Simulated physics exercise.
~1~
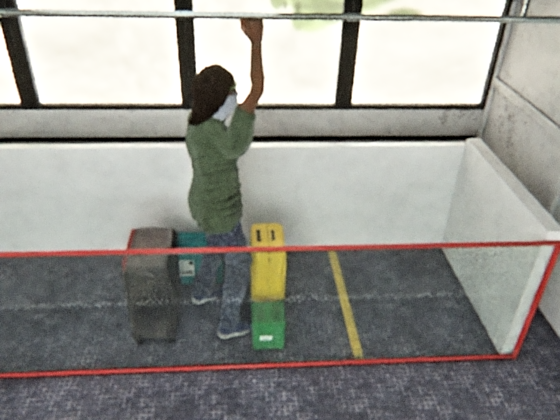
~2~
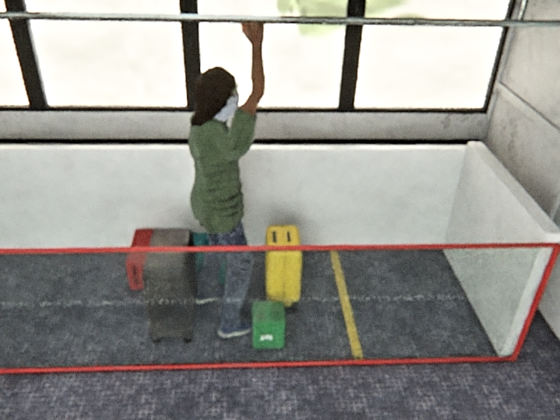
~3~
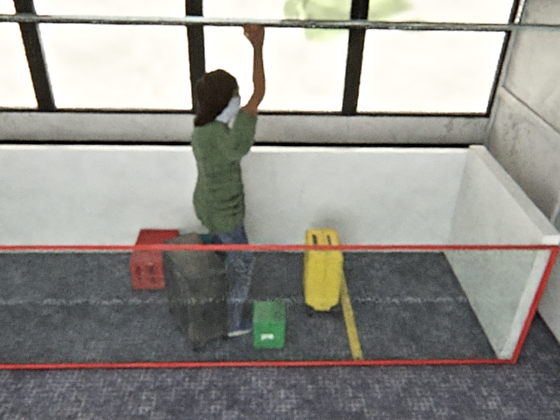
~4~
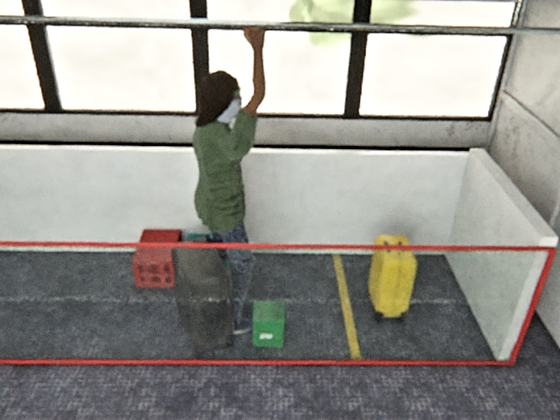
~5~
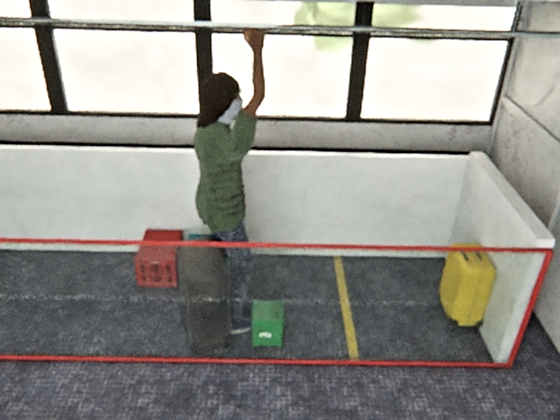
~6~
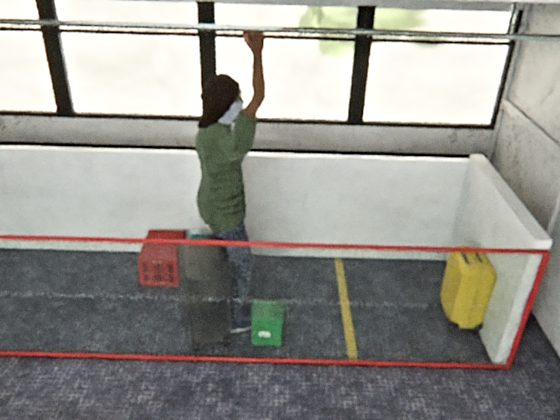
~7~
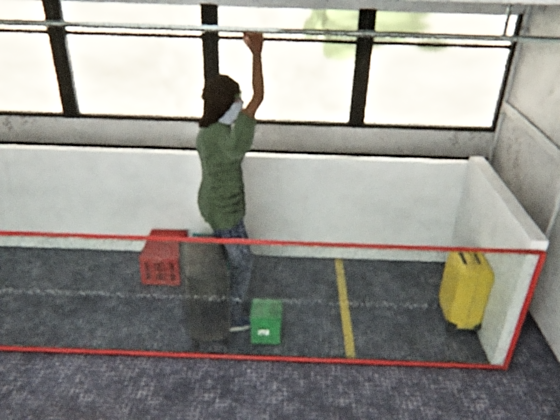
In the luggage bay of a bus, a person in a green top stands with one arm raised to hold on, among cases, a red crate, a teal carton and a green tub. The yellow wheeled case and the big black one begin moving to the right, both upright. The black case shifts a short way and stops in front of the person's legs, short of the yellow line. The yellow case keeps going, crosses the line and comes to rest near the right-hand wall, still upright. The green tub stays short of the line.
